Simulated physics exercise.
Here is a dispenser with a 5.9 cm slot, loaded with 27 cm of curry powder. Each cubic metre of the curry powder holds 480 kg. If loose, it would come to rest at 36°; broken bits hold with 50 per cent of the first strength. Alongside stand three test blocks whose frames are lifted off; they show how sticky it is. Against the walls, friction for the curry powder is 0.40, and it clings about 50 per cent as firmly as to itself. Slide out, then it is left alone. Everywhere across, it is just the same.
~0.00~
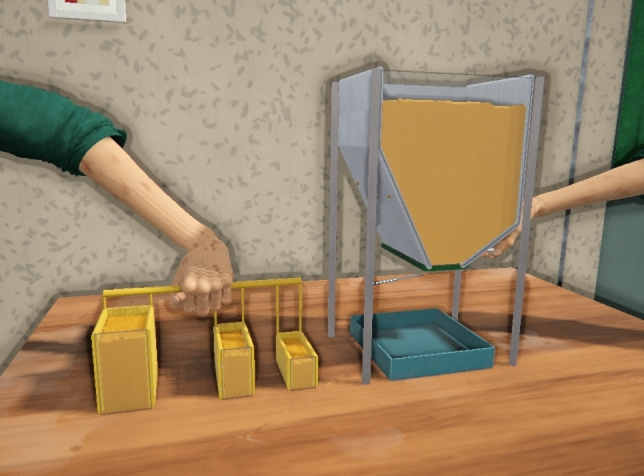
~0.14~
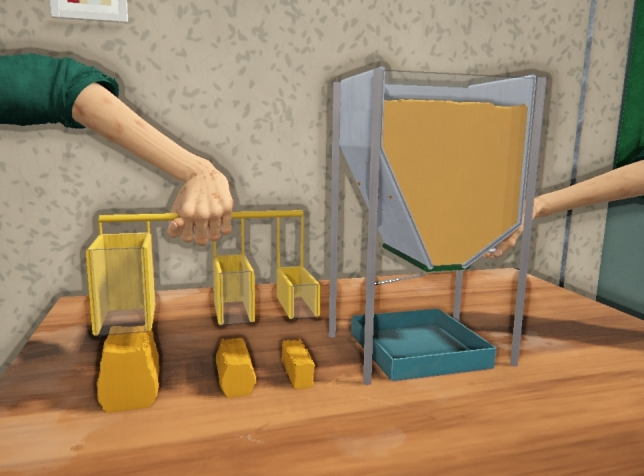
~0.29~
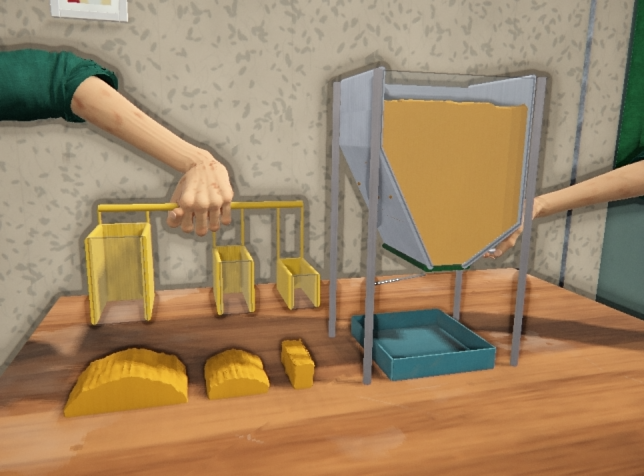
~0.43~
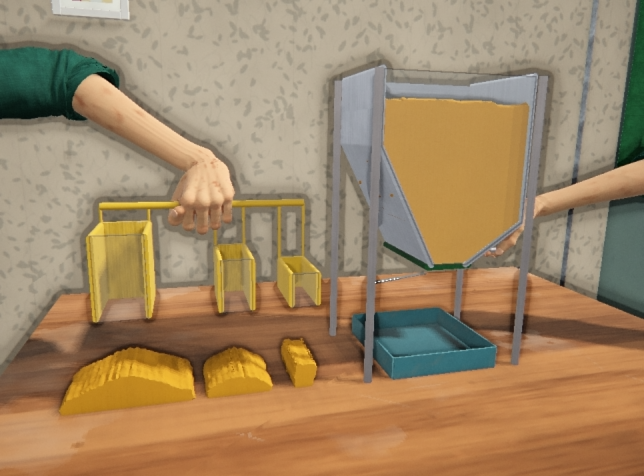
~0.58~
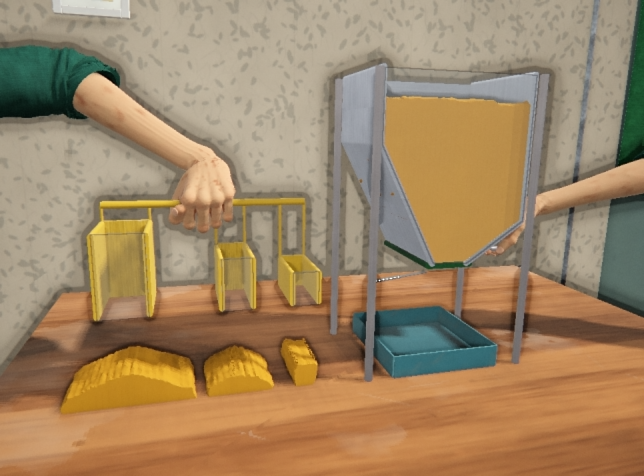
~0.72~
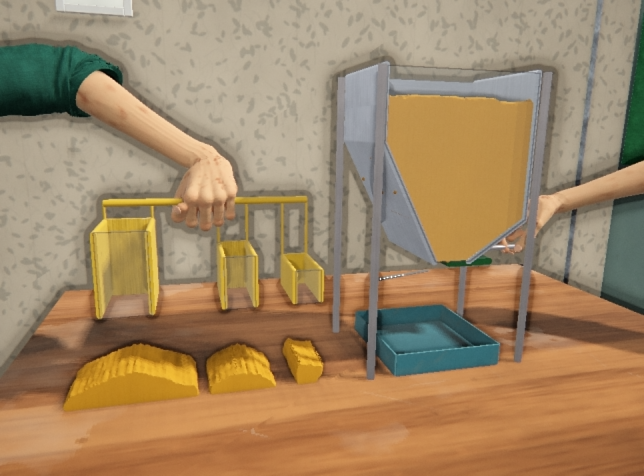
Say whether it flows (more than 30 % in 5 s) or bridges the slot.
Here the curry powder drains.
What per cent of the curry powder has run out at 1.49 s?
Near 30 %.
After 1.07 s, 8 % has run out.
After 1.49 s, 29 % has run out.
After 1.90 s, 48 % has run out.
After 2.32 s, 68 % has run out.
After 5.62 s, at the end, 100 % has run out.
